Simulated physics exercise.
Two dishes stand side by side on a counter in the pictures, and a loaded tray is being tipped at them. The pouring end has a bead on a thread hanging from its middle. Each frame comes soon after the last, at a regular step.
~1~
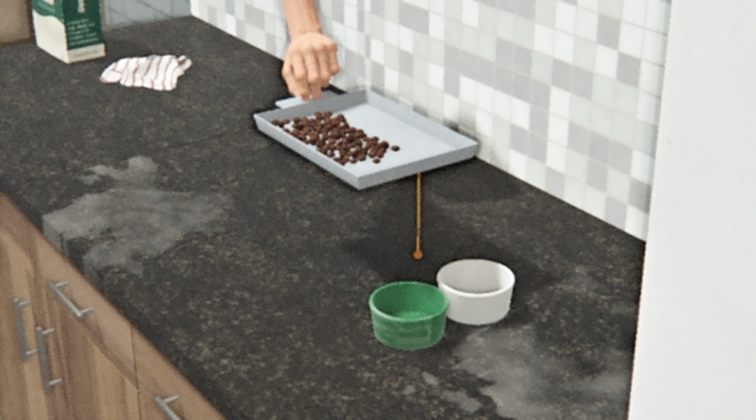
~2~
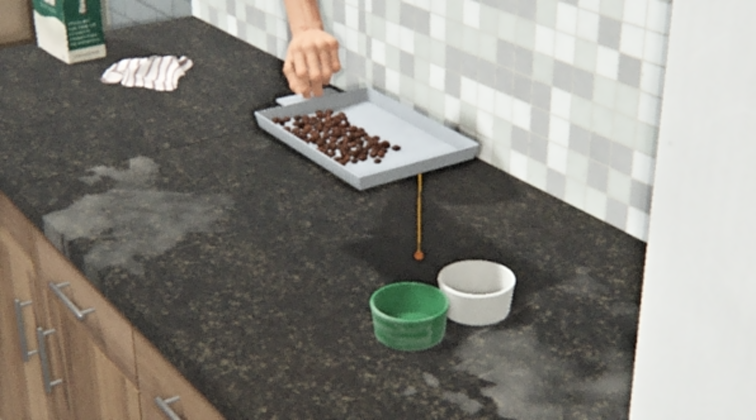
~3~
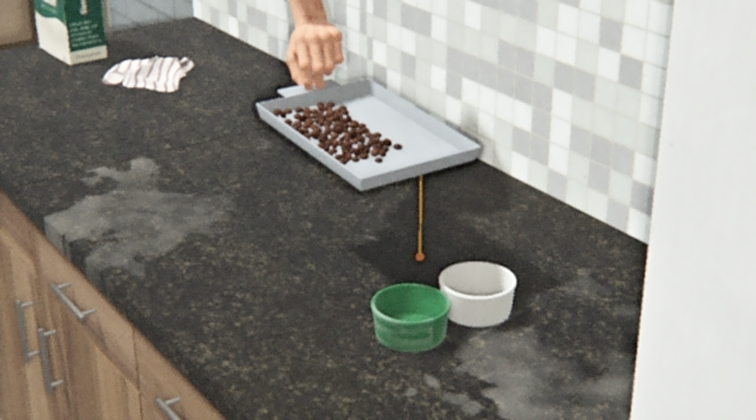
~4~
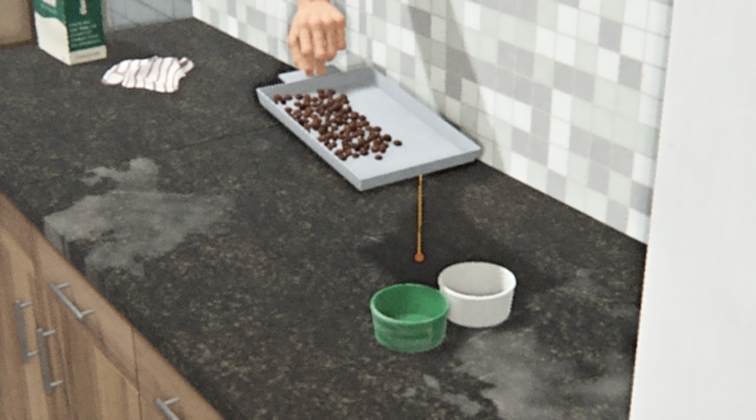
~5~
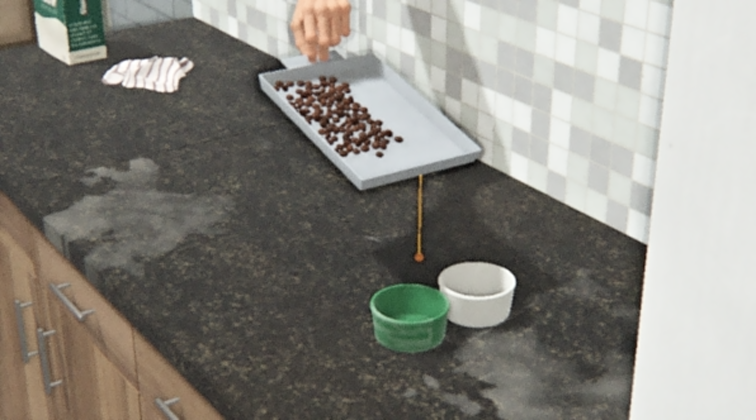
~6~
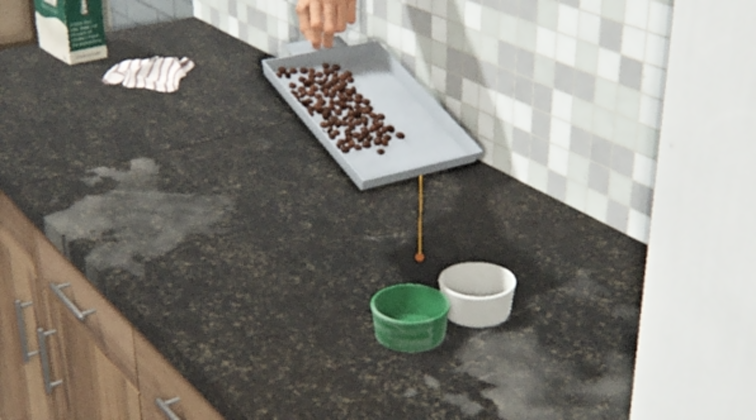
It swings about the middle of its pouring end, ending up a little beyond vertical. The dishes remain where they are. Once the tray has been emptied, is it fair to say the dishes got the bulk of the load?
Yes, they got more than half.
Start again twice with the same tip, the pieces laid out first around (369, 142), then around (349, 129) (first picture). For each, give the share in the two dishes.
Around 70 in a hundred the first time, around 70 in a hundred the second.
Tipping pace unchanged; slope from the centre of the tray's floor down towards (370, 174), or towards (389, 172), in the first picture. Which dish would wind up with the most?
Result - first place: The left side, second place: The left side.
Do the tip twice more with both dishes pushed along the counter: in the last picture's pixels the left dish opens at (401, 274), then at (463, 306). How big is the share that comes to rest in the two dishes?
In turn 20 and 10 in a hundred.
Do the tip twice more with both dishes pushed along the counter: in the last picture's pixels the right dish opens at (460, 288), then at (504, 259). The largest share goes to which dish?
First try, the dish to the right; second try, the dish to the left.
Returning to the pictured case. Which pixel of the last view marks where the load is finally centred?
About (460, 312).
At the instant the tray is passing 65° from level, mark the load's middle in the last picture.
In the last view, the load is centred close to (417, 166).
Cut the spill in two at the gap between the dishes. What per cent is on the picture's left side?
About 30 per cent.
Shortly afterwards, tray tipped steeply; all but a few on the tray; a little in the air.
Next, tray tipped past a quarter turn; near a third on the tray; a little in the left dish; near a quarter in the right dish; a little outside both; a little in the air.
Some moments later, tray tipped past a quarter turn; near a third in the left dish; near a third in the right dish; near a quarter outside both.
In the end, tray tipped past a quarter turn; near a third in the left dish; near a third in the right dish; near a quarter outside both.
